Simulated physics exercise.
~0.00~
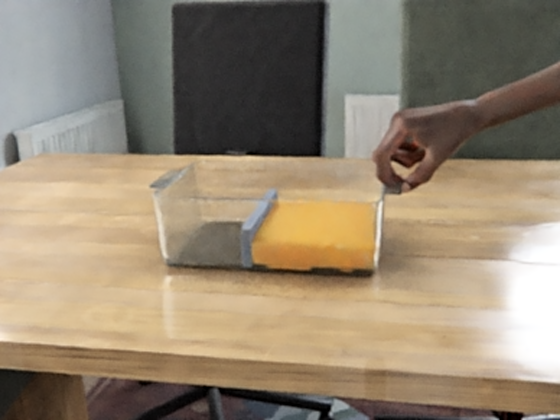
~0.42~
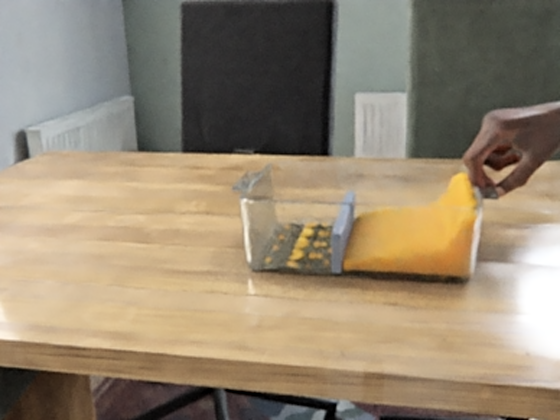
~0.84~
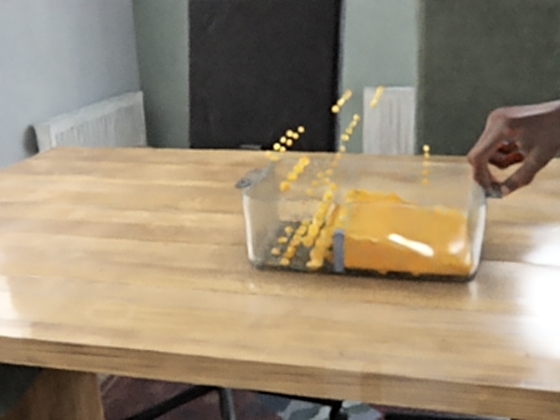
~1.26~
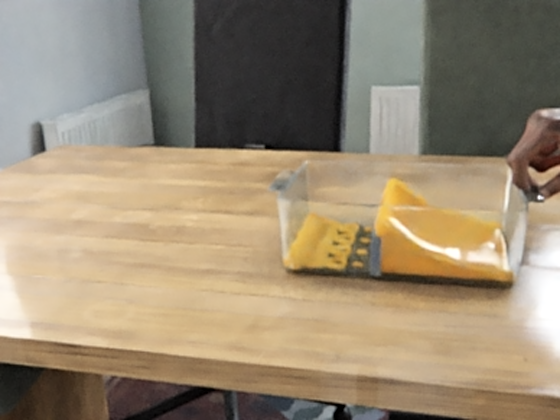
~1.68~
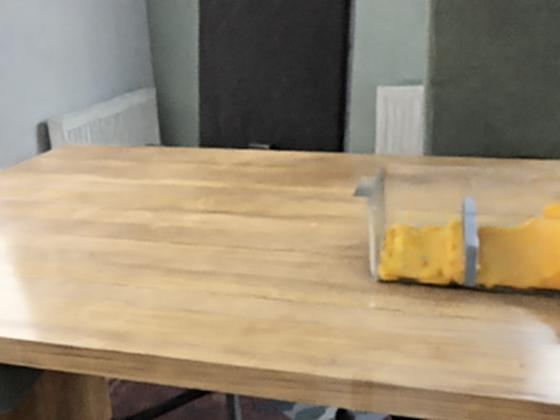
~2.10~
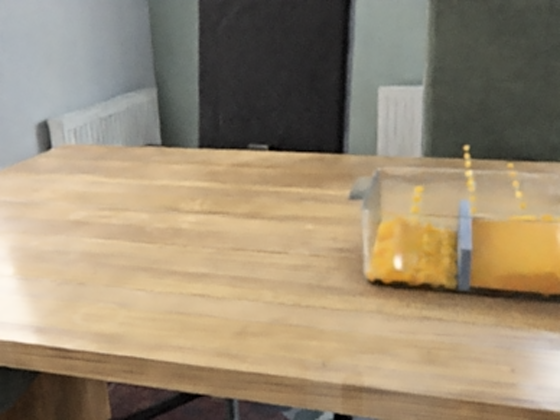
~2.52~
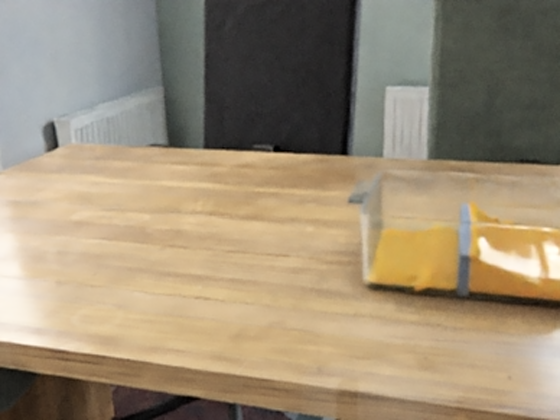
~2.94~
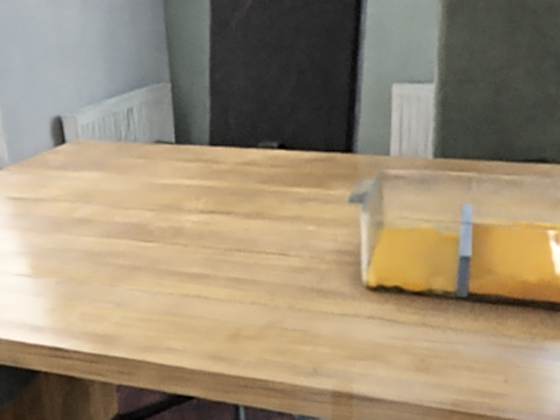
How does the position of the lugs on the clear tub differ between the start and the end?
The lugs end up farther to the right. At the start they are seen at both ends of the tub around the middle of the view, while at the end only the left one is visible, right of centre.
